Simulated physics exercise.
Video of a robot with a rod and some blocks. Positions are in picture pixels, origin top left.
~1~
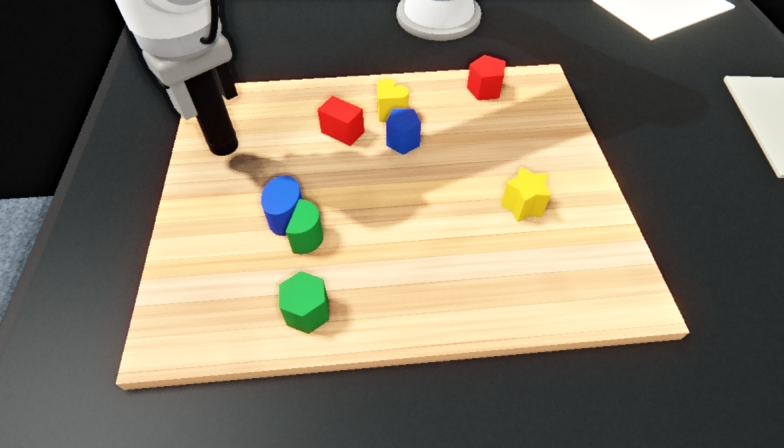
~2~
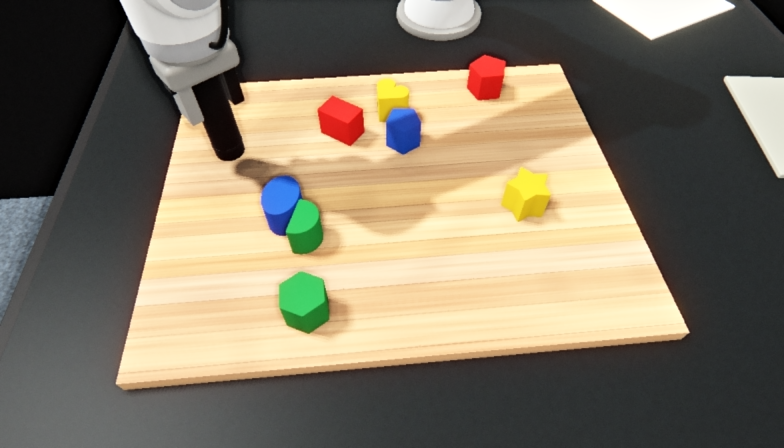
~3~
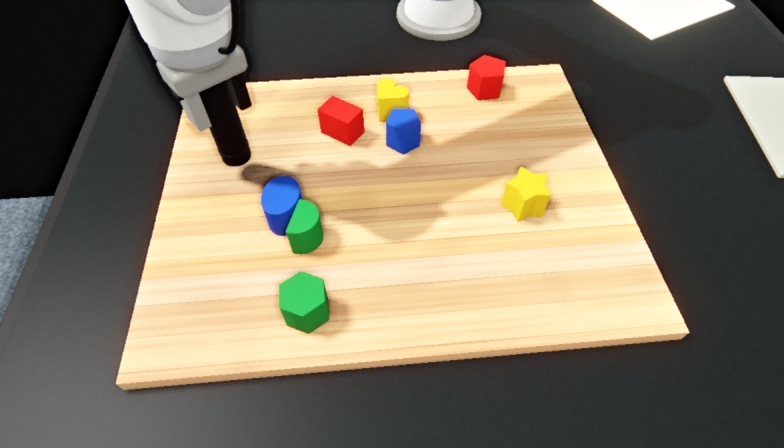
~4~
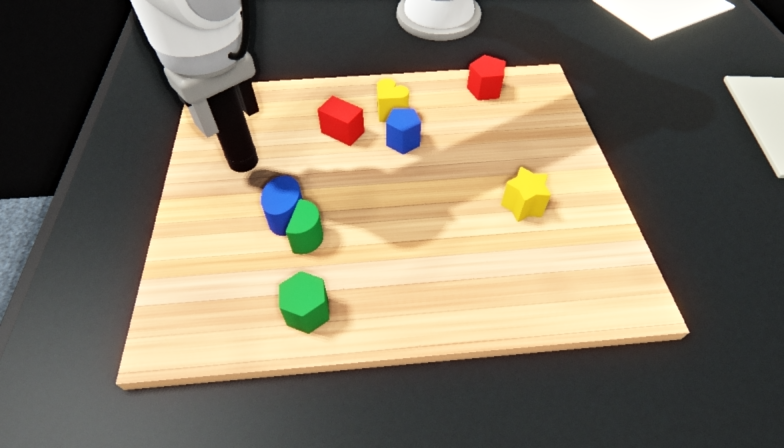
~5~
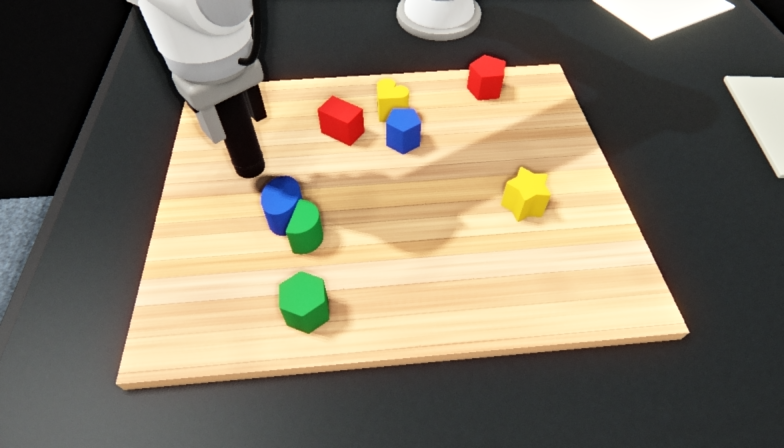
A robot arm holding a black rod starts near the upper left of a wooden board scattered with red, yellow, blue and green blocks. The rod moves a short way down and to the right, drawing close to the round blue block, while all the blocks stay still.
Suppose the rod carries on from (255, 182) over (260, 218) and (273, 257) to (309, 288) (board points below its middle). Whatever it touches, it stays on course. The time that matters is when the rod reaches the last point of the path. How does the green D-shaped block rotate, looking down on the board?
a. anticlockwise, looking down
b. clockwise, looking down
That would be b.
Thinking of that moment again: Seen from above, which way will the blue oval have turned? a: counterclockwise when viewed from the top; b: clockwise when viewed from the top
a - counterclockwise when viewed from the top.
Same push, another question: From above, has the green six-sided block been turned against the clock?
I believe not.
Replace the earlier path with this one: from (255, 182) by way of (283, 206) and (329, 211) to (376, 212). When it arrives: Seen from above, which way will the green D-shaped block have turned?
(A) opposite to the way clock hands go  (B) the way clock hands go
B (the way clock hands go)
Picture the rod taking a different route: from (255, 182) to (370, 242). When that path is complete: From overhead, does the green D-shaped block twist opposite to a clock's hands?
That would be a no.
On the path given first. One third of the way, rod (255, 206); blue oval (287, 200), turned 20° anticlockwise; green D-shaped block (310, 219), turned 20° clockwise.
Two thirds of the way, rod (269, 245); blue oval (289, 201), turned 25° anticlockwise; green D-shaped block (313, 220), turned 30° clockwise.
At the end, rod (305, 276); blue oval (289, 201), turned 25° anticlockwise; green six-sided block (306, 304), turned 20° clockwise; green D-shaped block (313, 220), turned 30° clockwise.
